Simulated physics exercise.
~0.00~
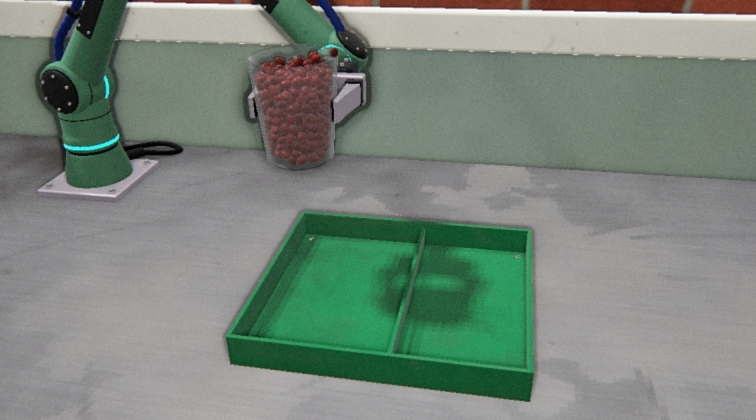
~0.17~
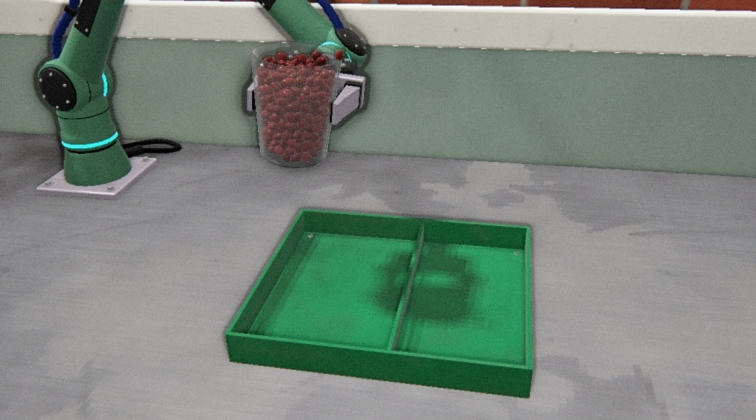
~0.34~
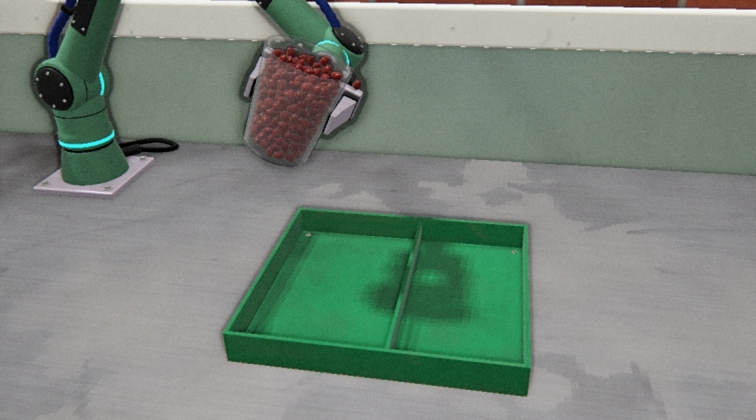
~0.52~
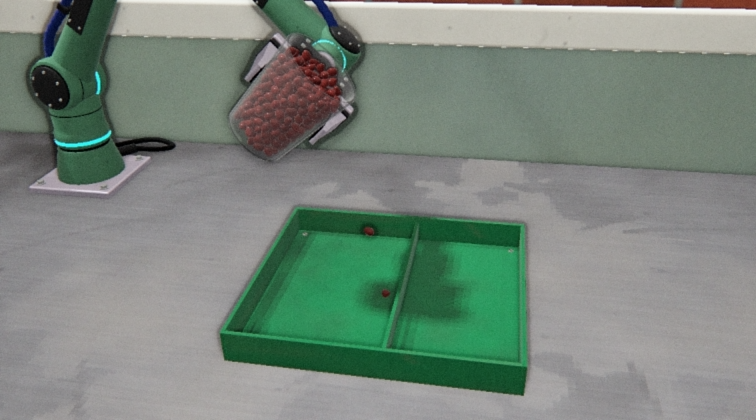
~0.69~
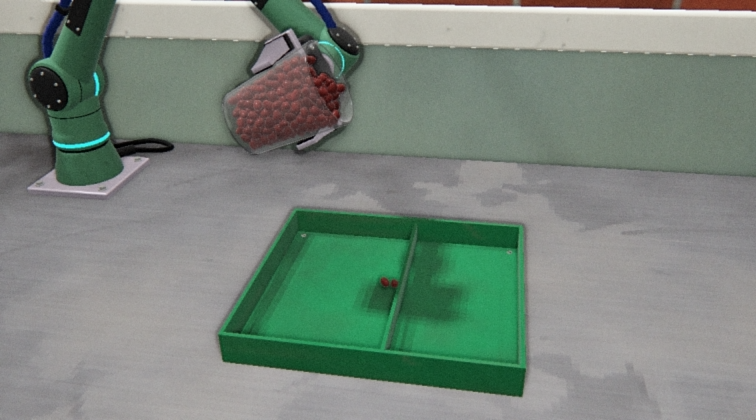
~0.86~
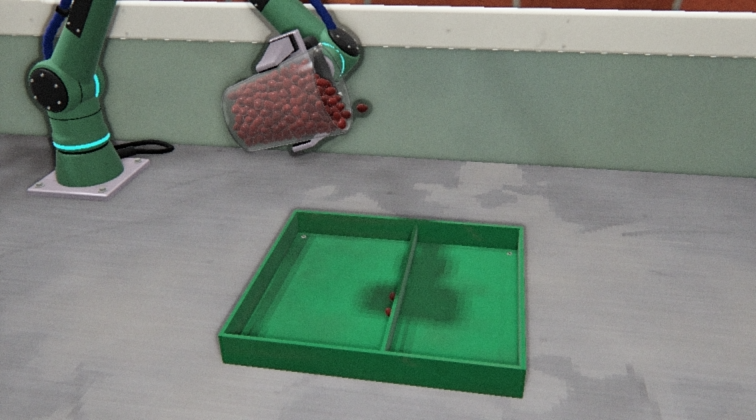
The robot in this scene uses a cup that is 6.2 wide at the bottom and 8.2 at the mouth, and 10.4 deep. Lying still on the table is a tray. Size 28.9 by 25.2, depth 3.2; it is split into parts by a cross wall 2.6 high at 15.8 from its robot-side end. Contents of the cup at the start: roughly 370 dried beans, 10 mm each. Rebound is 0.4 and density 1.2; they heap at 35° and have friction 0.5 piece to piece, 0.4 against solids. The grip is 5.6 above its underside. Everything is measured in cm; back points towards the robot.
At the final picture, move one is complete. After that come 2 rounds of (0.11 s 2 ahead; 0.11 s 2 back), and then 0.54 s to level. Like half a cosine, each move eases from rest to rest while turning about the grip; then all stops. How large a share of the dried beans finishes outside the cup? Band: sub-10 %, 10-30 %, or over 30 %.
Band: 10-30 %.
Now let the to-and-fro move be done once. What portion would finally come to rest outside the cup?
About 10 per cent, then.
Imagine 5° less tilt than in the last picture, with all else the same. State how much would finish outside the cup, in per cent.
I'd put it close to 15 per cent.
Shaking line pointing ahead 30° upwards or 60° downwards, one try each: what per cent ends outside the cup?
Estimates, in order: 20 % then 5 %.
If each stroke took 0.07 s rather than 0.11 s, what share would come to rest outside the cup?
That would give around 35 per cent.
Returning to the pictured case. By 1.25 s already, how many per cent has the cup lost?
Share out so far: Close to 10 %.
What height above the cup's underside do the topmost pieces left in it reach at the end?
I'd put it at close to 10.5 centimetres.
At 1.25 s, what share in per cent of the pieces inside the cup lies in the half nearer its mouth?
Something near 55 per cent is there.
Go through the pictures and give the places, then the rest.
In the first picture, the cup middle at (297, 110), level; upper third of the load around (297, 81), from x 260 to 335, top at y 55; 374 in the cup.
In the second picture, the cup middle at (295, 107), tilted 7° forward; upper third of the load around (297, 79), from x 260 to 340, top at y 55.
In the third picture, the cup middle at (291, 106), tilted 24° forward; upper third of the load around (295, 80), from x 255 to 355, top at y 55; 373 in the cup, 1 in flight or on a rim.
In the fourth picture, the cup middle at (287, 104), tilted 46° forward; upper third of the load around (293, 82), from x 240 to 385, top at y 50; 372 in the cup, 1 in the robot-side part, 1 in flight or on a rim.
In the fifth picture, the cup middle at (285, 104), tilted 63° forward; upper third of the load around (291, 85), from x 235 to 395, top at y 60; 372 in the cup, 2 in the robot-side part.
In the sixth picture, the cup middle at (285, 105), tilted 70° forward; upper third of the load around (289, 89), from x 235 to 395, top at y 65; 371 in the cup, 2 in the robot-side part, 1 in flight or on a rim.
After 1.25 s, tilted 70° forward, highest piece 25 above the table; 328 in the cup, 20 in the robot-side part, 14 in the far-side part, 12 in flight or on a rim.
After 1.64 s, tilted 20° forward, highest piece 27 above the table; 304 in the cup, 42 in the robot-side part, 27 in the far-side part, 1 in flight or on a rim.
After 2.04 s, level, highest piece 28 above the table; 304 in the cup, 42 in the robot-side part, 28 in the far-side part.
After 3.09 s, level, highest piece 28 above the table; 304 in the cup, 42 in the robot-side part, 28 in the far-side part.
In the end, 304 in the cup, 42 in the robot-side part, 28 in the far-side part. That is 19 % outside the cup.
